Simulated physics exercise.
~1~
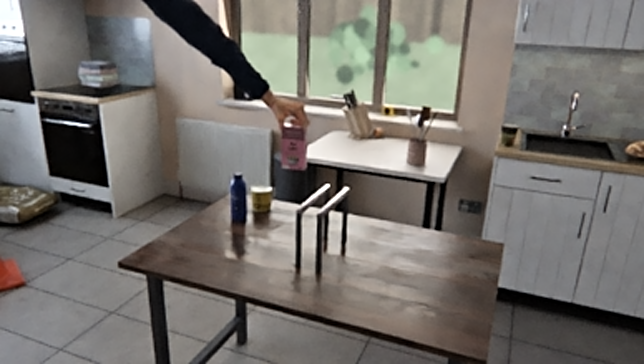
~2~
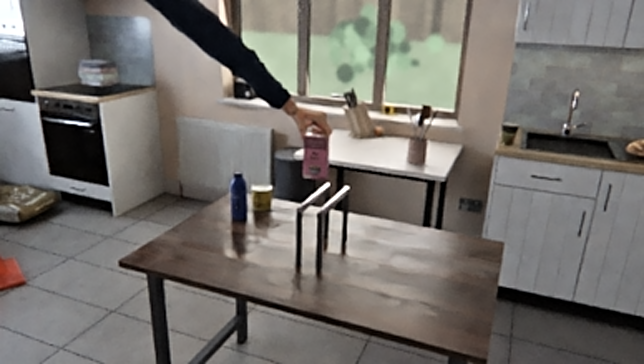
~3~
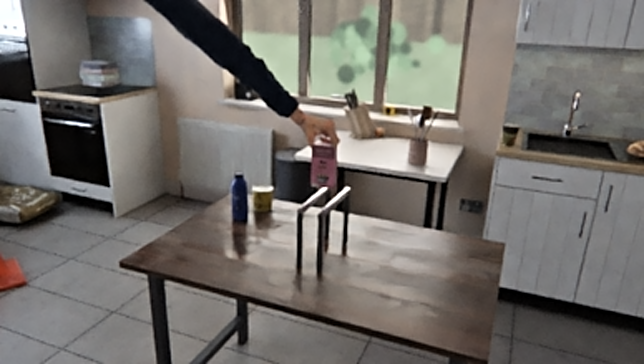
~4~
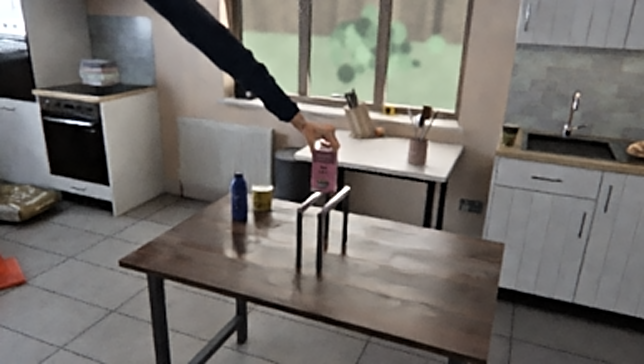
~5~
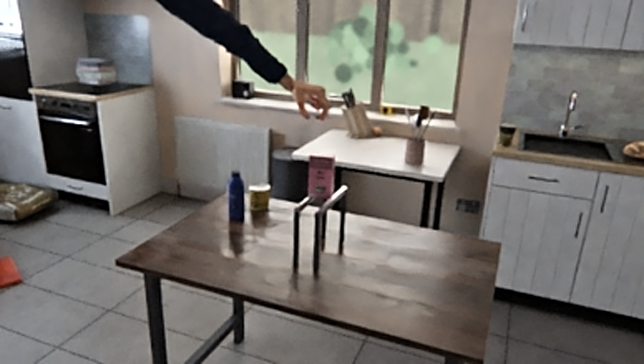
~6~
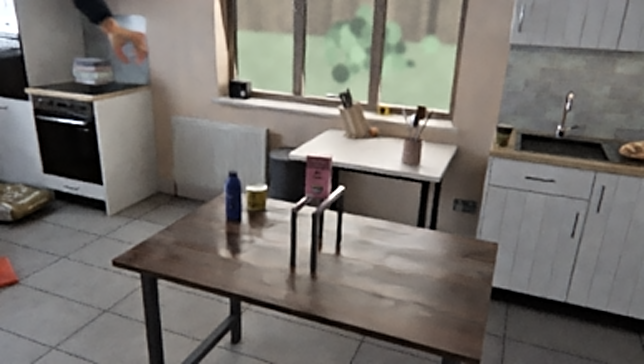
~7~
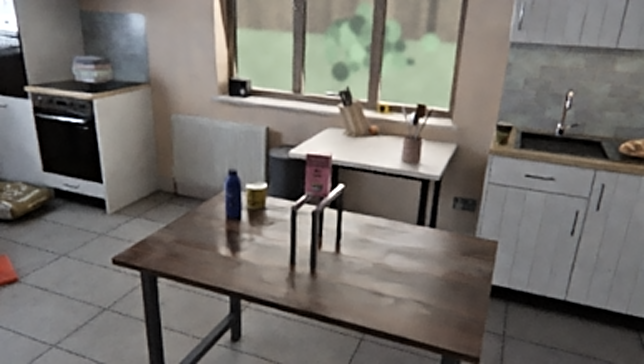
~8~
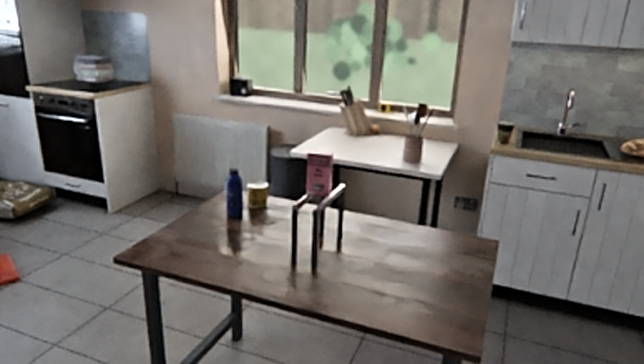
Hand lowering a pink packet onto two narrow ledges on a wooden table, letting go and withdrawing, the packet staying lodged upright.
